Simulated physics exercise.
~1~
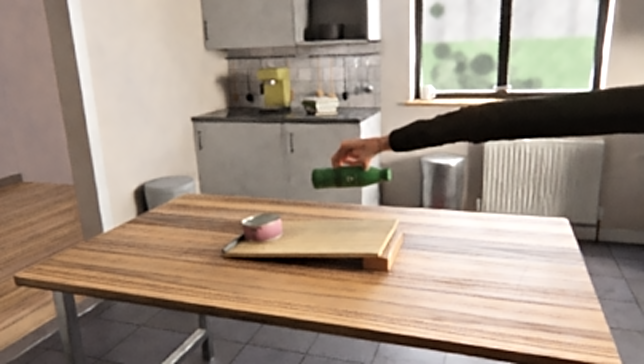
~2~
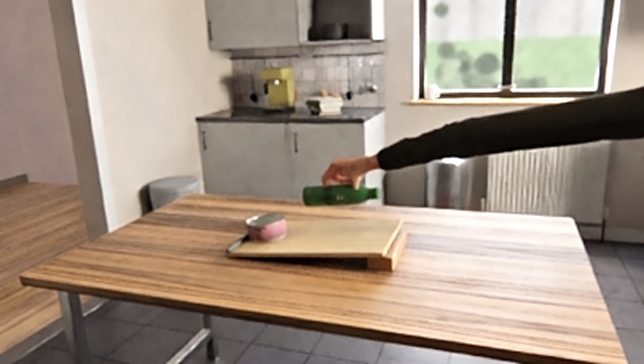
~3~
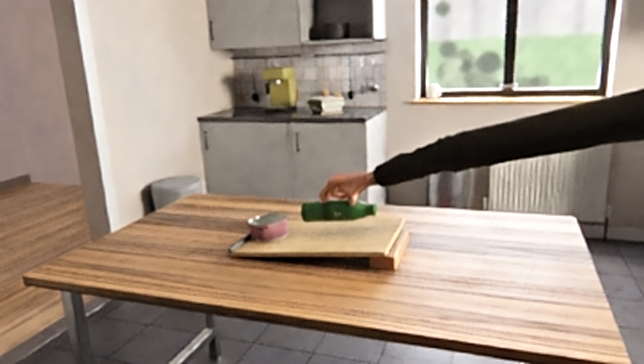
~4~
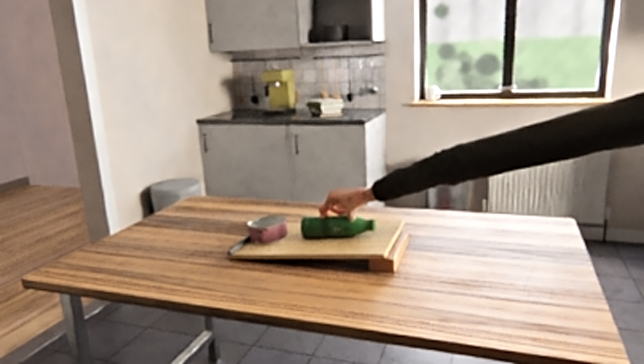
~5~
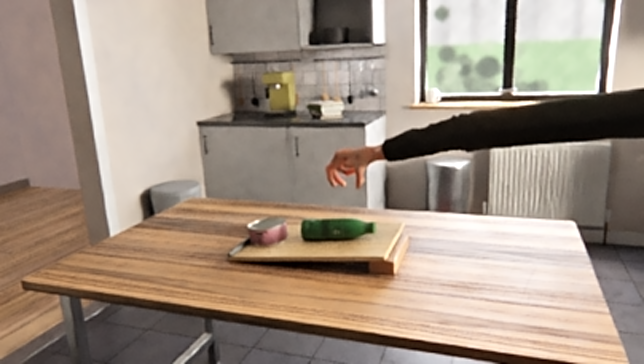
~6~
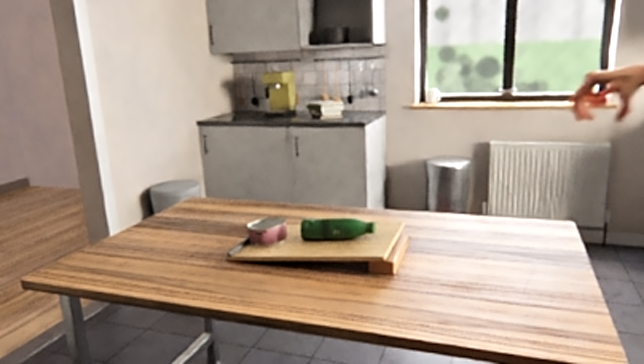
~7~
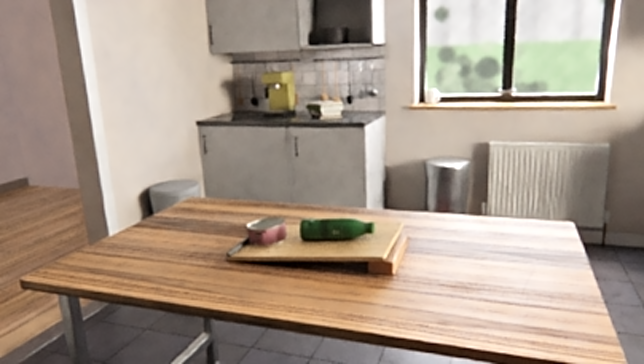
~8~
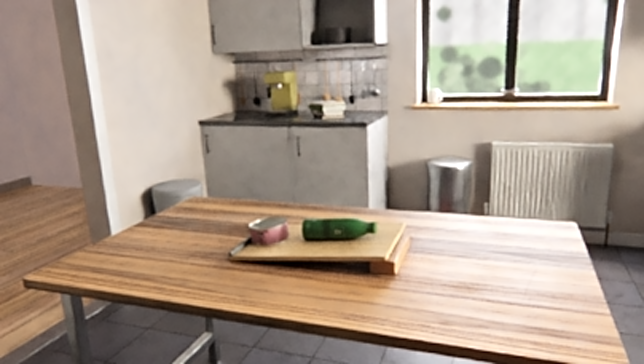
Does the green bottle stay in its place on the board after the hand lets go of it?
Yes, the green bottle stays lying on its side on the board, just where the hand set it down.
